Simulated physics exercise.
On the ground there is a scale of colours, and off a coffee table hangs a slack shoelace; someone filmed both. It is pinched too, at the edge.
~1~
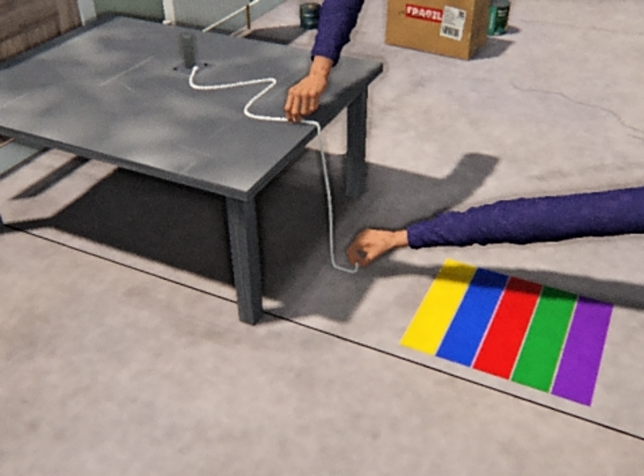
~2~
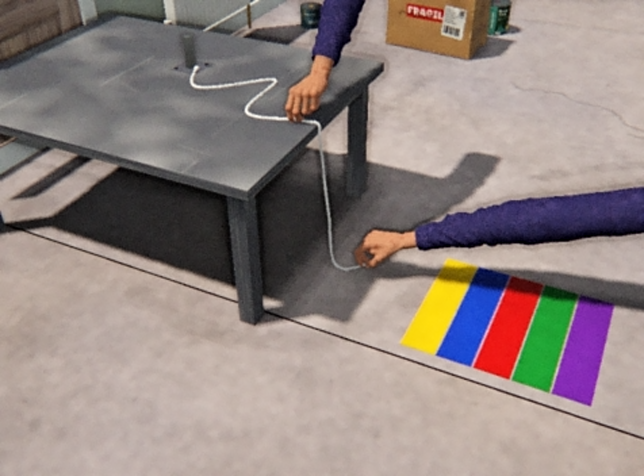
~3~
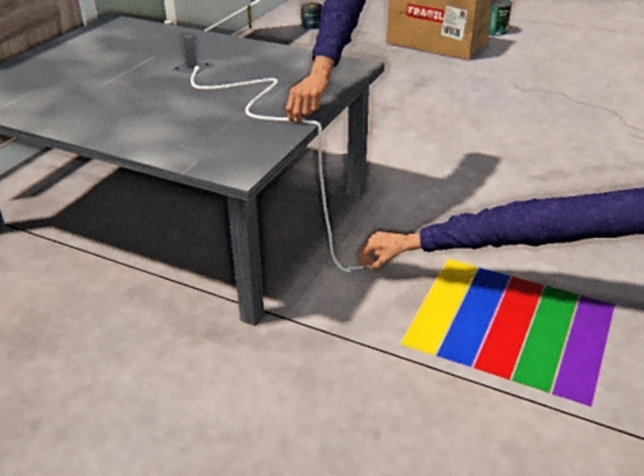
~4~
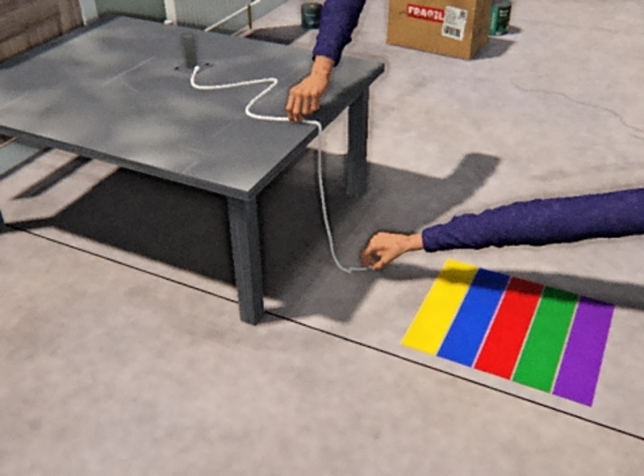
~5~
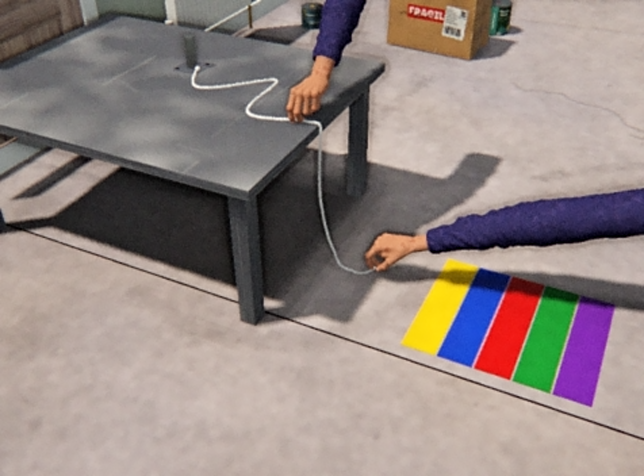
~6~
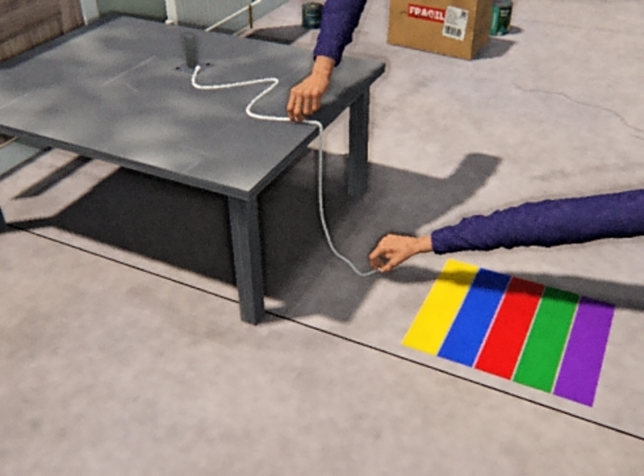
A hand slowly draws the hanging end of a white cord right toward coloured stripes.
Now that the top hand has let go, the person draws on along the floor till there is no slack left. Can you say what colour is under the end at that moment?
Yes, it is purple.
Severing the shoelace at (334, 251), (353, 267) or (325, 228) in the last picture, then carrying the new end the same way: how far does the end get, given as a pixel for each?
In order, it comes to rest around (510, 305), (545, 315) and (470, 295).
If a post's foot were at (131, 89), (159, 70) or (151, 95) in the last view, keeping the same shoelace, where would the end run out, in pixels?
Roughly (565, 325), (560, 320) and (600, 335), try by try.
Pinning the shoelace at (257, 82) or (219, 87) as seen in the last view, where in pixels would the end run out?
Approximately (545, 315), then (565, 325).
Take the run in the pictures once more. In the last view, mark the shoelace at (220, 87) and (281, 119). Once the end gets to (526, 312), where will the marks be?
They end up at (254, 83) and at (351, 180).
Early on, end near (526, 312); over red.
Midway, end near (569, 324); over green.
At the end of the slack, end near (596, 332); over purple. It halts on the purple strip.
